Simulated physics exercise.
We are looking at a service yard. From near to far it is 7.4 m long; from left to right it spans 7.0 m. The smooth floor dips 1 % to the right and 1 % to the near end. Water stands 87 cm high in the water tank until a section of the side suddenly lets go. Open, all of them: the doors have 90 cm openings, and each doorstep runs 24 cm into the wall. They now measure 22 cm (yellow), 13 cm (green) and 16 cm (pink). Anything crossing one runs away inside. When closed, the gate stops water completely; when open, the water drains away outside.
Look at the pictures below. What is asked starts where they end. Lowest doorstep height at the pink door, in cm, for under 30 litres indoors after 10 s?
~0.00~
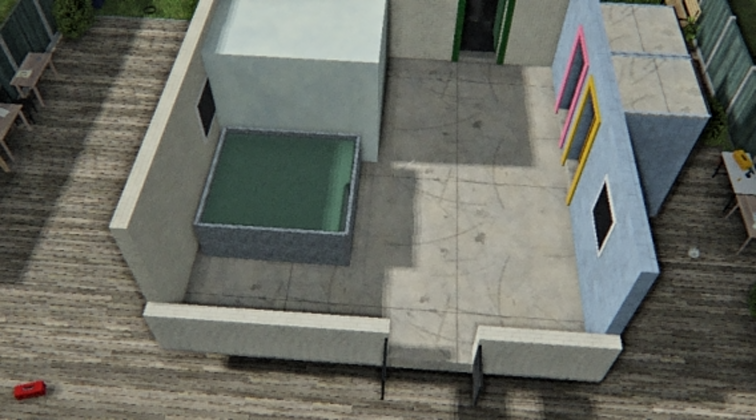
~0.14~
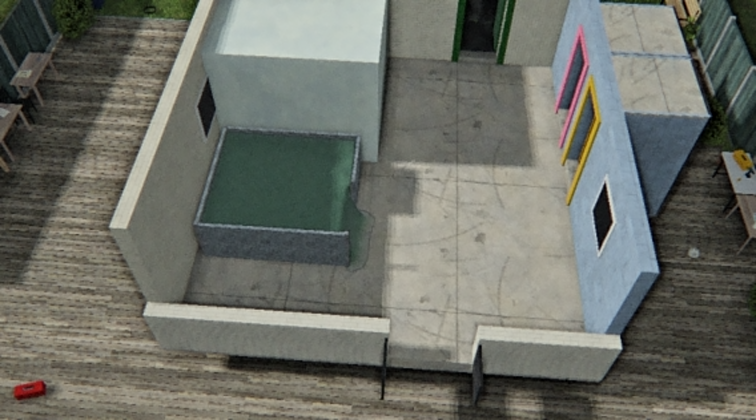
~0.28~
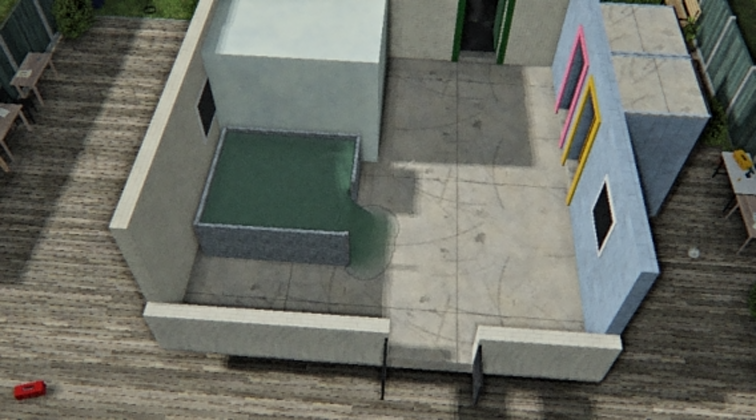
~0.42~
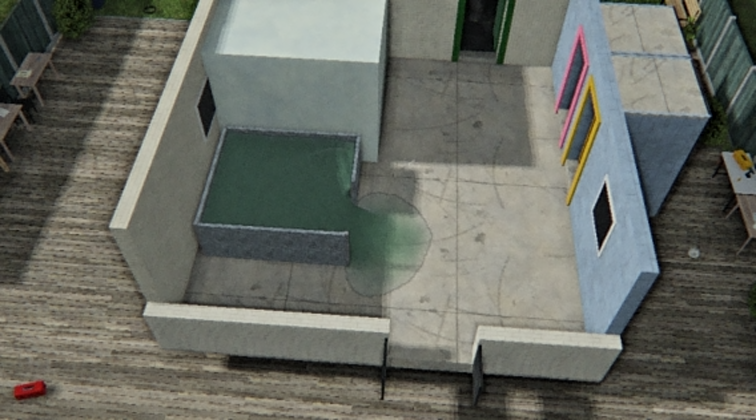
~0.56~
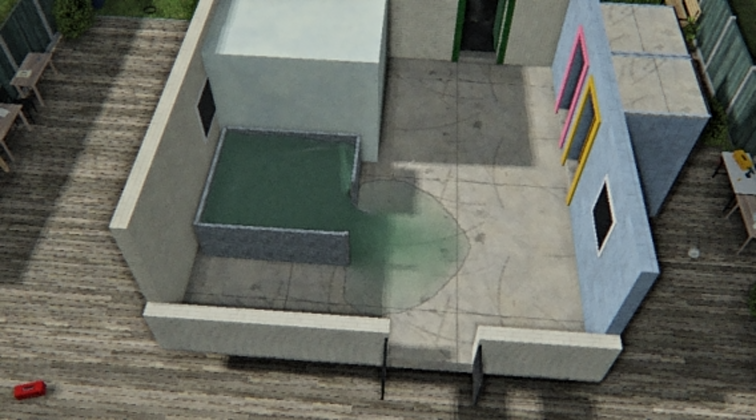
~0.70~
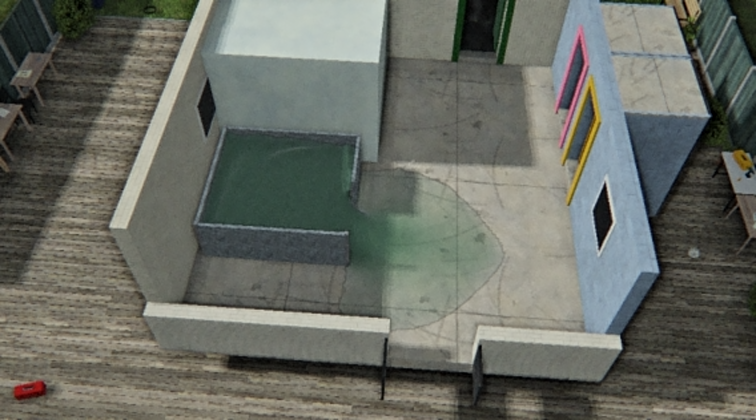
I would say 8.5 cm.
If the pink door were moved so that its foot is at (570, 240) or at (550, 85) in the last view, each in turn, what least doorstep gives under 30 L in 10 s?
You'd want roughly 28 cm there first, then roughly 15 cm.
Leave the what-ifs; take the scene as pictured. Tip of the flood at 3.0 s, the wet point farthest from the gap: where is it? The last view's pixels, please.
Lab note: Front tip approx. (546, 72).
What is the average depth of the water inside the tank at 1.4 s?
It averages close to 63 centimetres.
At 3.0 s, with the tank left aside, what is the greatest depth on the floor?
Up to some 44 centimetres, I'd say.
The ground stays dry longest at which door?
That one's the green door.
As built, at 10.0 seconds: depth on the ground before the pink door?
Lab note: Depth approx. 15.0 cm.
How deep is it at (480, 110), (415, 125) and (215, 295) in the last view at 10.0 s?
The depths come to about 12, 11 and 0 cm.
After 1.4 s water covers 45 % of the floor, deepest (52 cm) near (355, 244); it has not reached the pink door.
After 3.0 s water covers 55 % of the floor, deepest (44 cm) near (494, 352); 13 cm at the pink door, 0 litres in over its 16 cm doorstep.
After 10.0 s water covers 85 % of the floor, deepest (17 cm) near (483, 341); 15 cm at the pink door, 0 litres in over its 16 cm doorstep.
At the pink door as built, the water arrived by 2.2 s and peaked near 15 cm at 10.0 s.
With a doorstep of 6.5 cm, 61 litres would have come in within the 10 s; with 10.5 cm, 12 litres. So under 30 litres takes about 8.5 cm.
